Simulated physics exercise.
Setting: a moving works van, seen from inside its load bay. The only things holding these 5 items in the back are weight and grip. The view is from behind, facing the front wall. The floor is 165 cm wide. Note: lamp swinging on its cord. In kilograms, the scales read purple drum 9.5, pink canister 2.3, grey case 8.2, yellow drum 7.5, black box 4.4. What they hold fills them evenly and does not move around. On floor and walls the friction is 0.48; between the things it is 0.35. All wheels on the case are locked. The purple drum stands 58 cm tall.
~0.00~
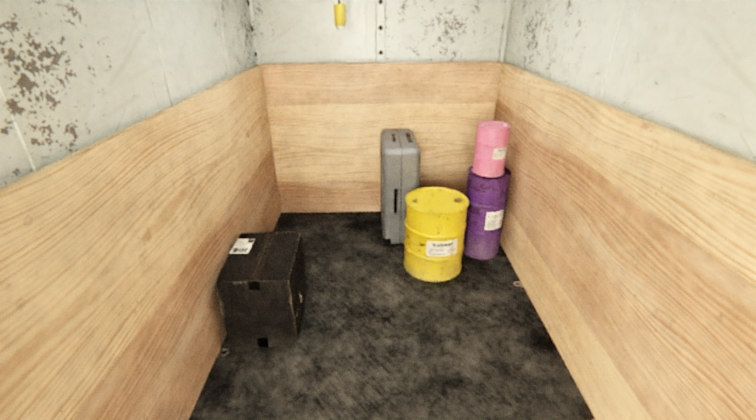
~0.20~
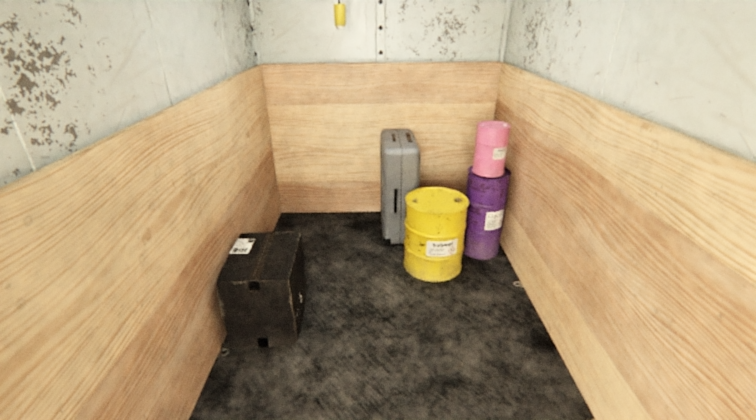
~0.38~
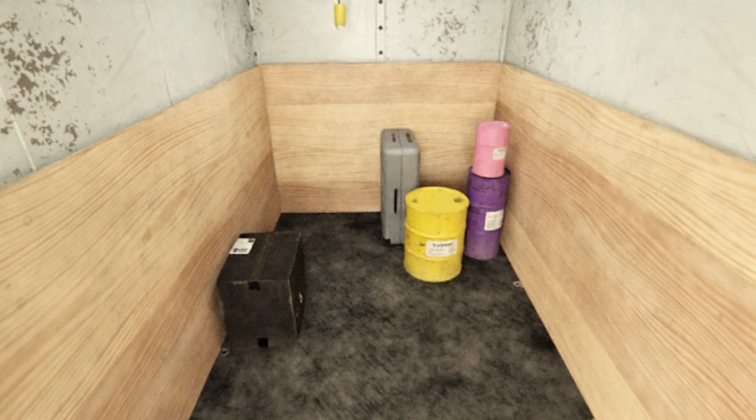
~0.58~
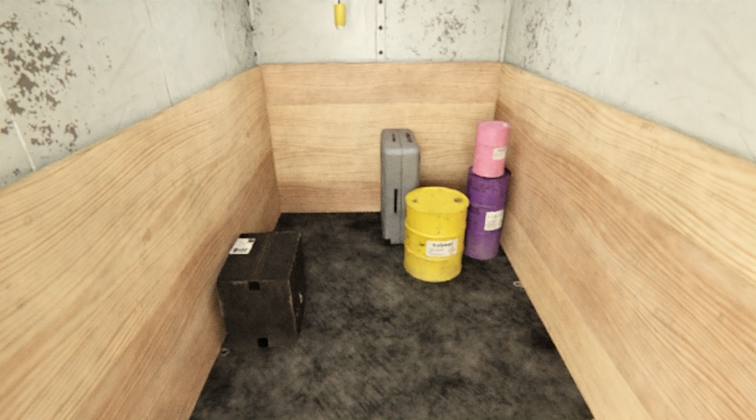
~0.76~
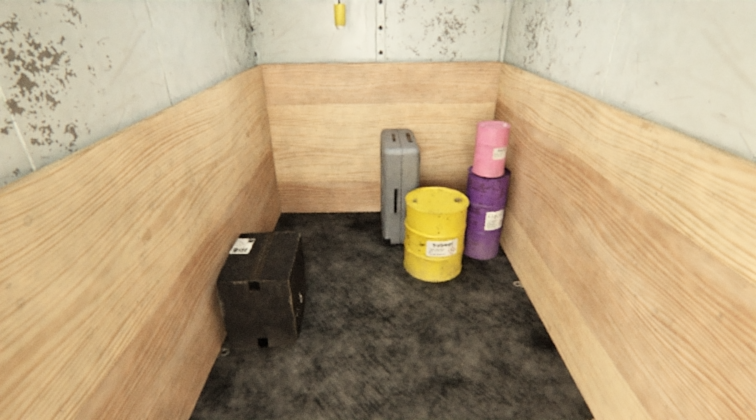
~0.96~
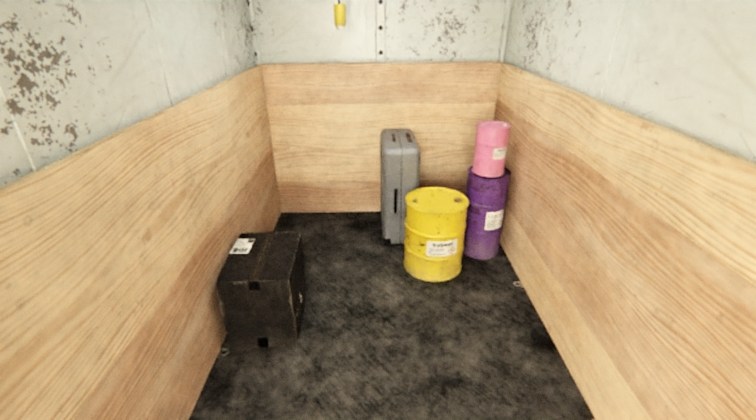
A grey case, coloured drums and a black box stay still in a van's load bay.
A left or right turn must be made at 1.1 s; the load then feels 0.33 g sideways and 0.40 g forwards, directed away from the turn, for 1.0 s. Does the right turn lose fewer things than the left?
No, the left turn loses fewer.
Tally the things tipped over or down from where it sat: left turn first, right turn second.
The left turn costs 0 and the right turn costs 3.
Turning left. Around 1.76 s, force 0.40 g forwards, 0.33 g right; pink canister at 10° to upright near (496, 139); purple drum at 10° to upright near (485, 205); black box shifted 5 cm.
Around 1.96 s, force 0.22 g forwards, 0.18 g right; pink canister at 23° to upright near (490, 135); purple drum at 23° to upright near (484, 200); black box shifted 10 cm.
Finally (2.9 s), not toppled but over 15 cm from the start, purple drum and pink canister; the other 3 still in place (within 15 cm). In the last view, purple drum near (478, 197), pink canister near (482, 136).
Turning right instead, purple drum, pink canister and grey case tipped over or down from where it sat, 3 of 5 in all.
